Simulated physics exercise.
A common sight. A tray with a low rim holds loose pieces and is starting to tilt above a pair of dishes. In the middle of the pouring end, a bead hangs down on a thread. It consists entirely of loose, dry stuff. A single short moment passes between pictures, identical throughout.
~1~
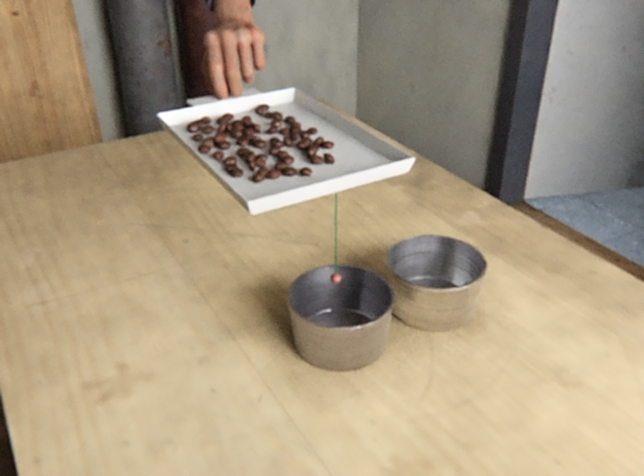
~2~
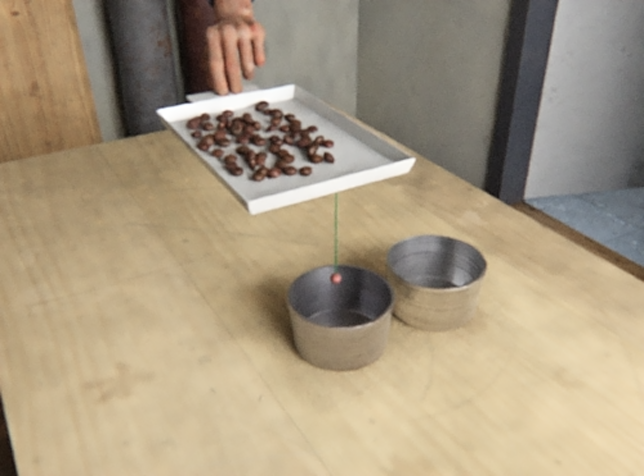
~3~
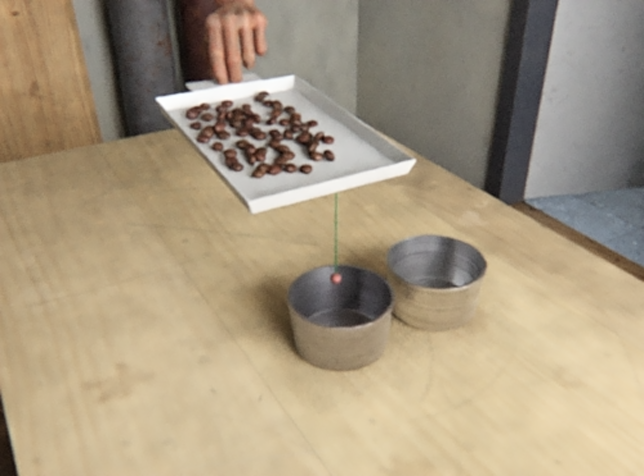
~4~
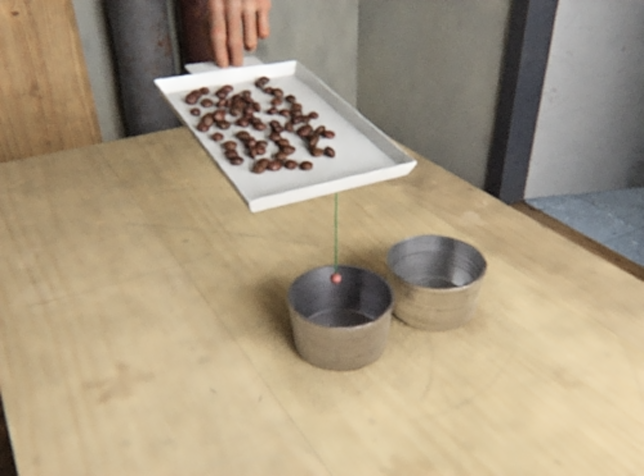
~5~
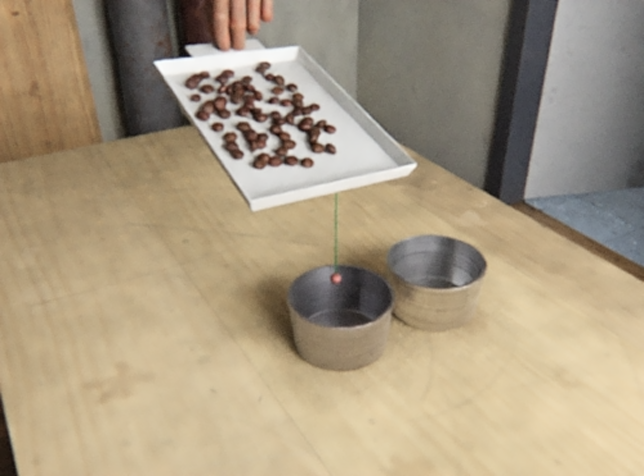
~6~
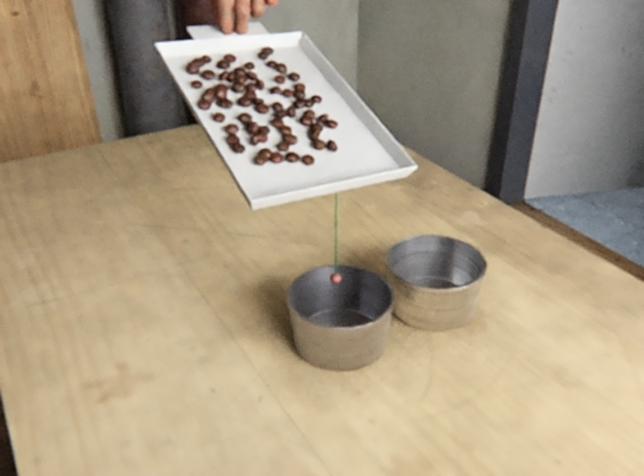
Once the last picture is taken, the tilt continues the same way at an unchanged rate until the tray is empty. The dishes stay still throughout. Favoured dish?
Honestly the dish that comes off better is the left one.
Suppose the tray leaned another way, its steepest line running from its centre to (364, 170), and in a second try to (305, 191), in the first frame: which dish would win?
First case: The dish at right. Second case: The dish at left.
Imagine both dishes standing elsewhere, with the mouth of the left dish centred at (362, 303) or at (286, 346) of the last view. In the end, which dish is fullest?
The dish to the left; the dish to the right.
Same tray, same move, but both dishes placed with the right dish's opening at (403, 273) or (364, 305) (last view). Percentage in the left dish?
Roughly 20 % and 0 %.
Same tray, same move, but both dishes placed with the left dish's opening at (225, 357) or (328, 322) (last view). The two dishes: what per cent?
About 40% and about 90%.
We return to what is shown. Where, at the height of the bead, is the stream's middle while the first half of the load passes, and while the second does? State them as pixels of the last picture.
Near (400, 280) to start, and near (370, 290) afterwards.
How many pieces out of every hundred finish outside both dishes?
My guess is about 50 percent.
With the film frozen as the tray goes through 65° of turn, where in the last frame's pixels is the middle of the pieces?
Roughly at (363, 176).
Soon, tray tipped steeply; most on the tray; about a quarter in the air.
A while on, tray tipped past a quarter turn; about a quarter on the tray; about a quarter in the left dish; a stray few in the right dish; about a third outside both; about a quarter in the air.
Towards the end, tray tipped past a quarter turn; about a third in the left dish; a small part in the right dish; about half outside both.
Finally, tray tipped past a quarter turn; about a third in the left dish; a small part in the right dish; about half outside both.
